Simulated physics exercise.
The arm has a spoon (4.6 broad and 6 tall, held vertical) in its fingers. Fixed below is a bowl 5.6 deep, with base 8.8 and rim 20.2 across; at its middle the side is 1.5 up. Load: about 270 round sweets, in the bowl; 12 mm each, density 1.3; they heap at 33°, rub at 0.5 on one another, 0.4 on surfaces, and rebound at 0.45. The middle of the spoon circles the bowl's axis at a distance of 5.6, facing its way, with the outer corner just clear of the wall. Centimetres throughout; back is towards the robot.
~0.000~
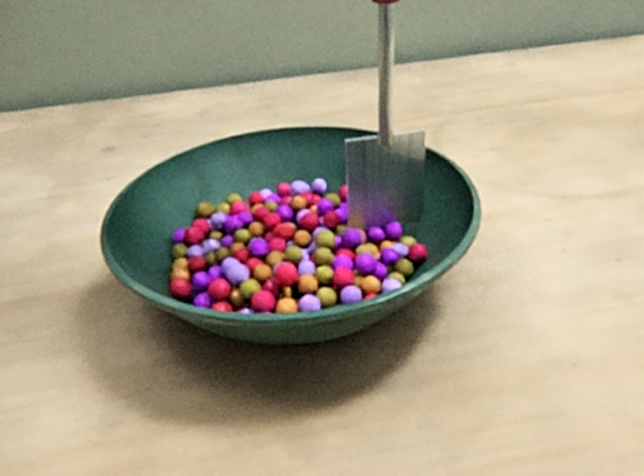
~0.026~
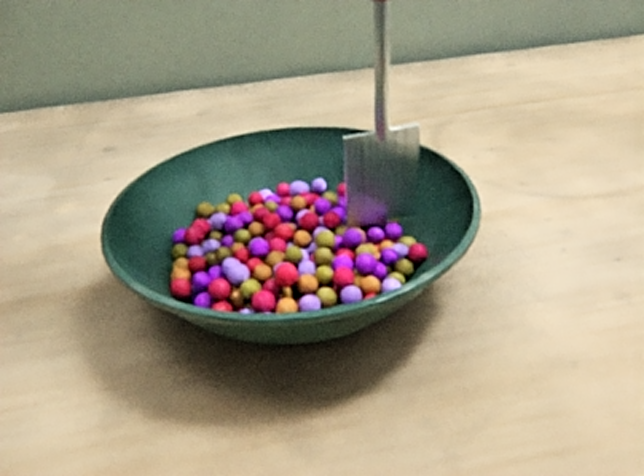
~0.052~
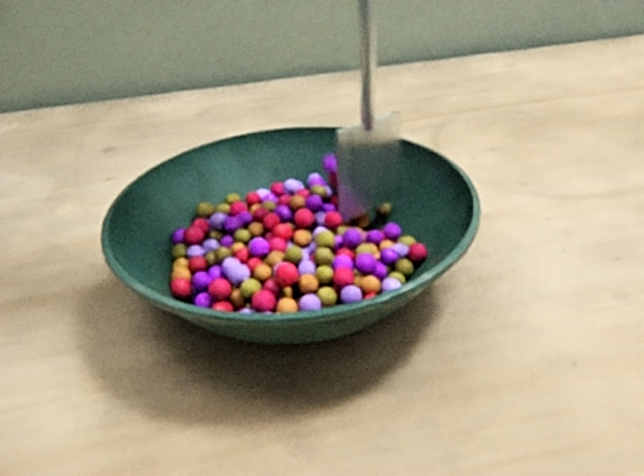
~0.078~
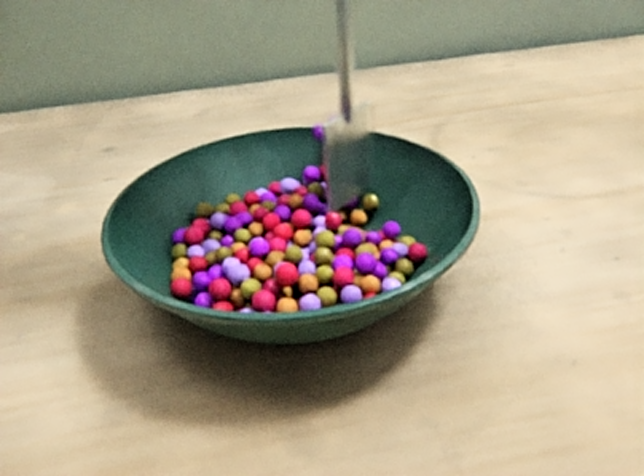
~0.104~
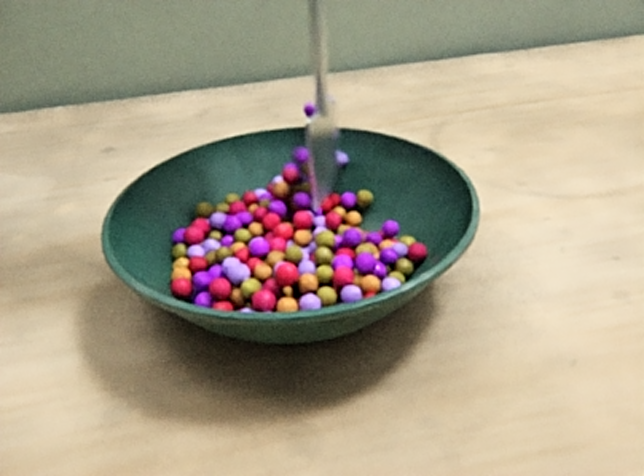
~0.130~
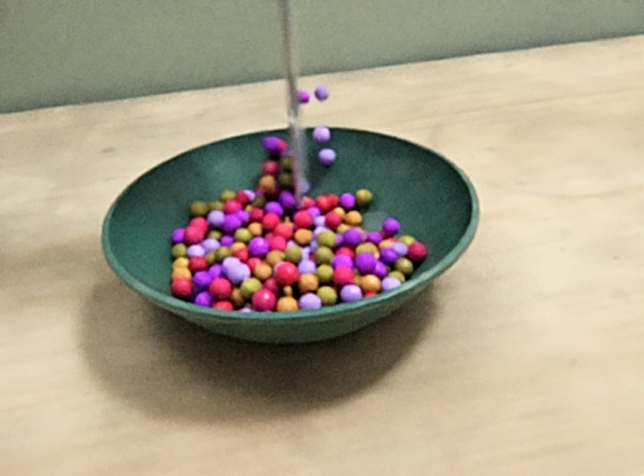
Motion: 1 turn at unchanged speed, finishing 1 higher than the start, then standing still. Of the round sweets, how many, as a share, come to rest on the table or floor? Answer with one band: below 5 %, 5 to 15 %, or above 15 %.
5 to 15 %.
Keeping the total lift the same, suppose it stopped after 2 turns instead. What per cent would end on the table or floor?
Estimate: About 20 percent.
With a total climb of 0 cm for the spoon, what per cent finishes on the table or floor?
That works out to some 15 per cent.
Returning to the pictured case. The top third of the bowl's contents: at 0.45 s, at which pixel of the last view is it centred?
I'd put it close to (337, 264).
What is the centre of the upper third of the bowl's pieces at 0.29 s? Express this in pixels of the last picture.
The top third is centred near (237, 266) in the last picture.
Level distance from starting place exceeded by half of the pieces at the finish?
1 centimetres.
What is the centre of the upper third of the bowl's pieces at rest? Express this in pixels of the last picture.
It is centred around (314, 242).
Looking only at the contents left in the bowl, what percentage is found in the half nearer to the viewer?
Around 50 percent of it.
After 0.29 s, 184° round, highest piece 7 above the table; 269 in the bowl, 2 on the table or floor, 3 in flight or on the tool.
After 0.45 s, 292° round, highest piece 12 above the table; 259 in the bowl, 8 on the table or floor, 7 in flight or on the tool.
After 0.73 s, 0° round, highest piece 4 above the table; 252 in the bowl, 21 on the table or floor, 1 in flight or on the tool.
After 1.43 s, 0° round, highest piece 4 above the table; 252 in the bowl, 22 on the table or floor.
At rest, 252 in the bowl, 22 on the table or floor. That is 8 % on the table or floor.
